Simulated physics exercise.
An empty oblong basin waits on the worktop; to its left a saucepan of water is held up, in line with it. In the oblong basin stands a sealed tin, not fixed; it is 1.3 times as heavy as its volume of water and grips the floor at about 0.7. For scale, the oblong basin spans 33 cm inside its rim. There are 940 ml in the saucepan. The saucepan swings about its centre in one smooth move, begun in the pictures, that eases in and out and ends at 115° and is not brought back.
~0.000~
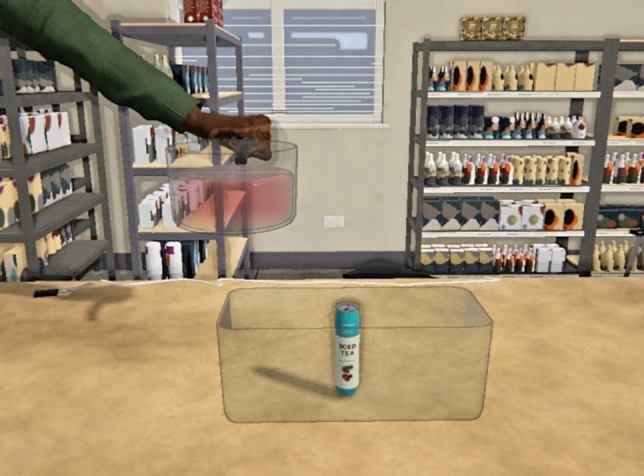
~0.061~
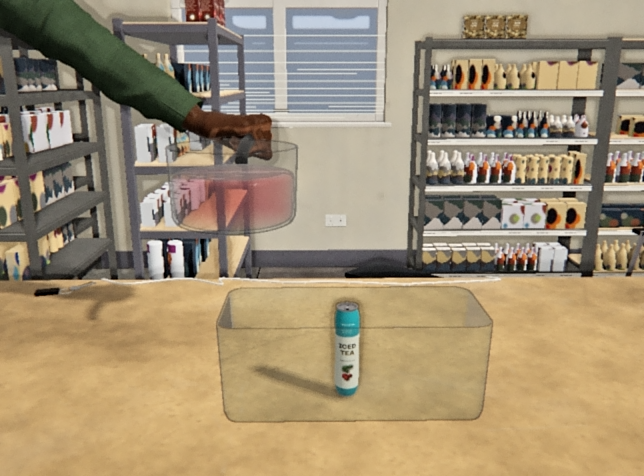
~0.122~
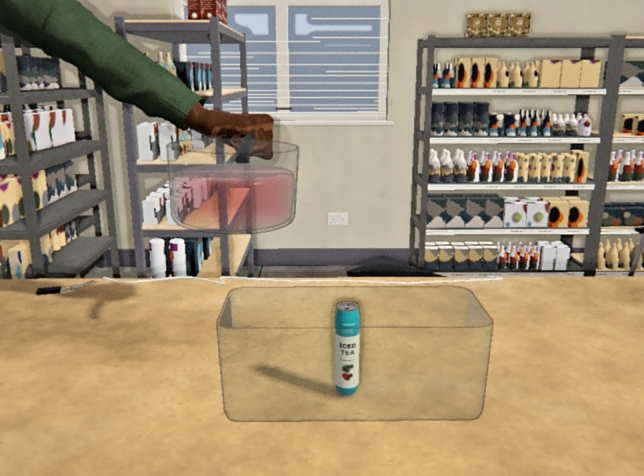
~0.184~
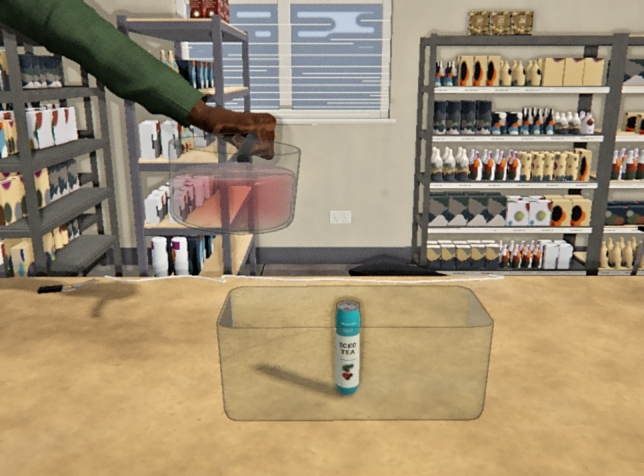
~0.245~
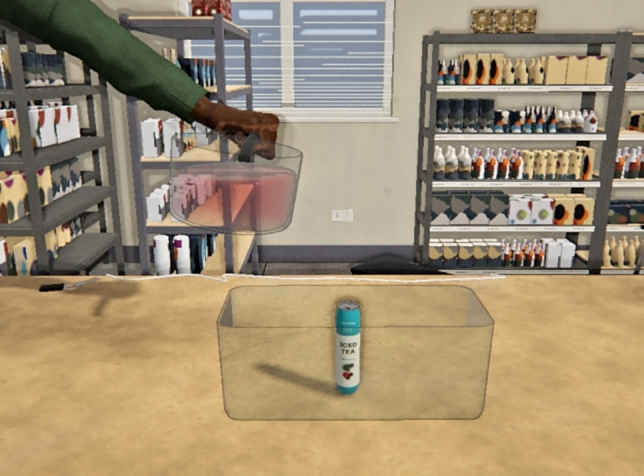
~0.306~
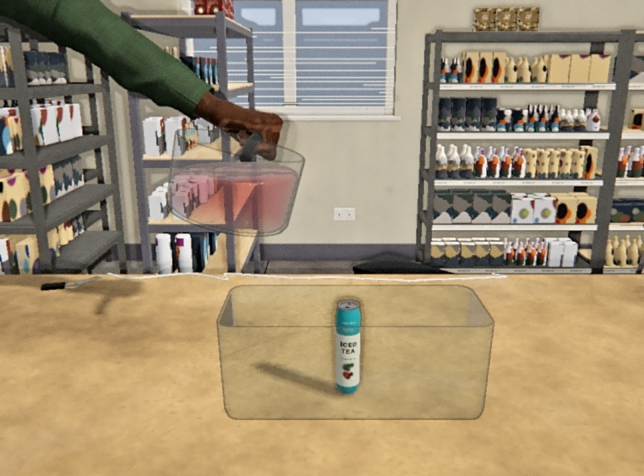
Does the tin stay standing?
It remains upright.
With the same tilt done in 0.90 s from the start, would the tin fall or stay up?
Then it keeps standing.
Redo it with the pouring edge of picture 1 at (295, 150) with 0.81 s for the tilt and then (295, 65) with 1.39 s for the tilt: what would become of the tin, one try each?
First it goes over; then it stays up.
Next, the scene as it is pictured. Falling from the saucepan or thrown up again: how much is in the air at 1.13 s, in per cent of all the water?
About 12 per cent.
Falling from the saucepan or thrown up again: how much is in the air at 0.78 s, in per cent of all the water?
Some 28 per cent.
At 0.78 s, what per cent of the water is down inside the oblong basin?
Near 6 in a hundred.
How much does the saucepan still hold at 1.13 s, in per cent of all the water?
About 12 per cent.
After 0.78 s the tilt is 69° and 67 per cent is still to pour; the tin stands where it began.
After 1.13 s the tilt is 105° and 11 per cent is still to pour; the tin stands where it began.
After 1.49 s the tilt is 115° and 0 per cent is still to pour; the tin stands where it began.
After 1.89 s the tilt is 115° and 0 per cent is still to pour; the tin stands where it began.
In the end the tin stands where it began.
